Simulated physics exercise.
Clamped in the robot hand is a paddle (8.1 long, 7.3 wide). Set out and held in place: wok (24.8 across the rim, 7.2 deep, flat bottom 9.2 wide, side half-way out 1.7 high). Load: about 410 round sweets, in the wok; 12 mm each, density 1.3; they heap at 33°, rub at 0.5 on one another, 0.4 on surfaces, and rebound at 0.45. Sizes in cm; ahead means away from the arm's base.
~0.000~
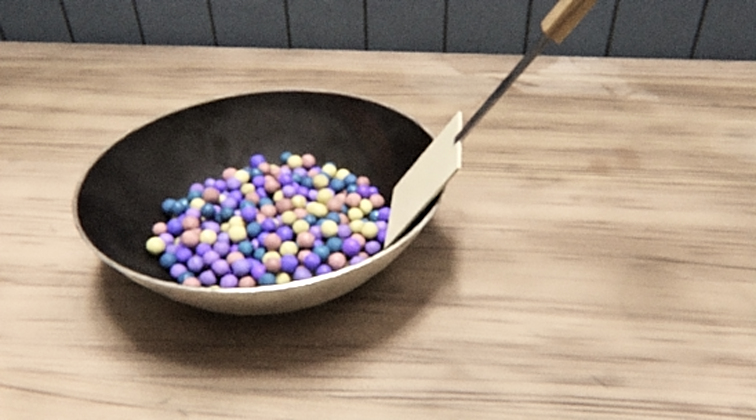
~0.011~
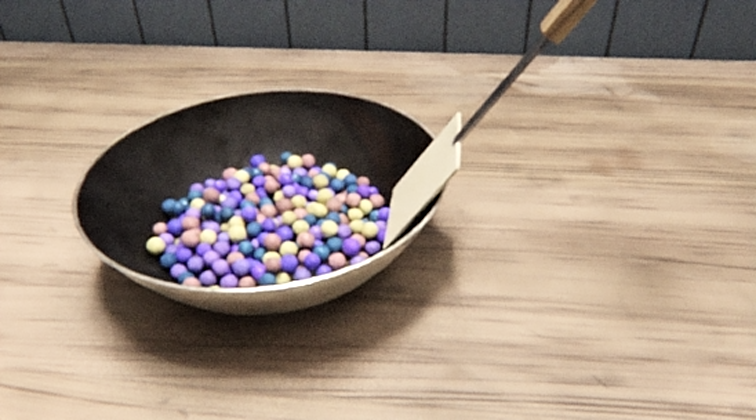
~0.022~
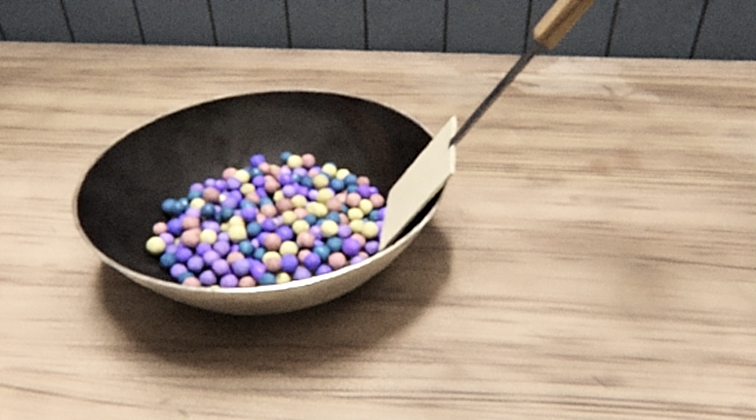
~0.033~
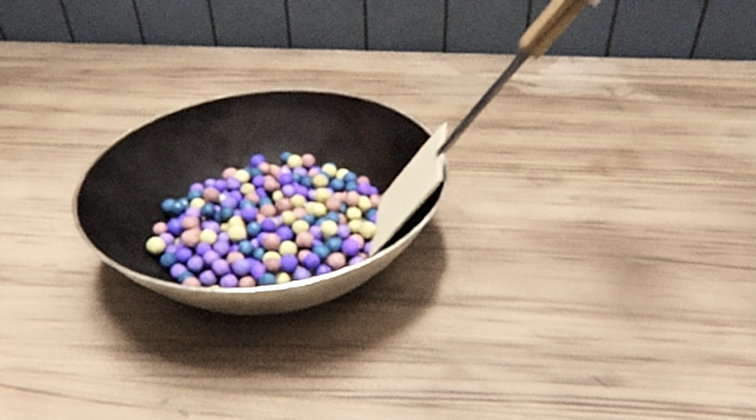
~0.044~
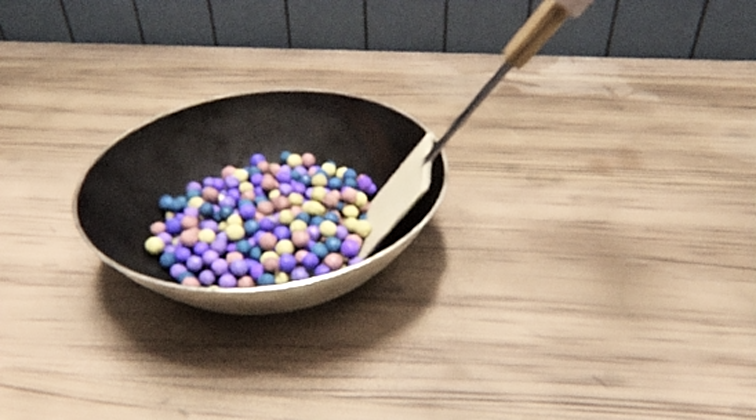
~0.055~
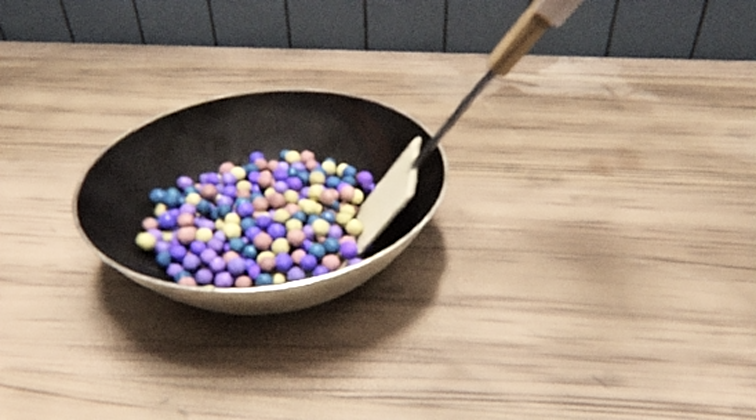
The video shows a dark wok of purple, blue, pink and yellow balls on a wooden surface, as a wooden-handled paddle, at first nearly still against the right side, slides left and nudges the pile slightly leftward.
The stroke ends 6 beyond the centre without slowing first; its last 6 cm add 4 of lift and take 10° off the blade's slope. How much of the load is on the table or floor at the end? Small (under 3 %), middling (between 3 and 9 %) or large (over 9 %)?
Answer: Large; over 9 % of the round sweets finish on the table or floor.
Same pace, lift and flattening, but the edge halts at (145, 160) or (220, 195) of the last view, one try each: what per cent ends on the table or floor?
Some 35 and 0 per cent.
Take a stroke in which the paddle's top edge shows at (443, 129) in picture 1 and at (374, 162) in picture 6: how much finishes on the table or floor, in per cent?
About 30 per cent.
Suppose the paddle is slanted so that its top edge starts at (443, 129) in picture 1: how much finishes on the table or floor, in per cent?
About 15 per cent.
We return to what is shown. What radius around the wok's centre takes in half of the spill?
Some 22 cm.
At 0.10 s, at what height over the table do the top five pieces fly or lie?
About 6 cm.
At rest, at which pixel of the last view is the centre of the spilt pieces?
At about (29, 228).
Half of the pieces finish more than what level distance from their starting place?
About 4 cm.
After 0.10 s, sloping 56°, highest piece 6 above the table; 408 in the wok.
After 0.15 s, sloping 52°, highest piece 7 above the table; 408 in the wok.
After 0.38 s, sloping 46°, highest piece 15 above the table; 353 in the wok, 16 on the table or floor, 39 on the blade or in flight.
After 1.43 s, sloping 46°, highest piece 7 above the table; 352 in the wok, 56 on the table or floor.
At rest, 352 in the wok, 56 on the table or floor. That is 14 % on the table or floor.
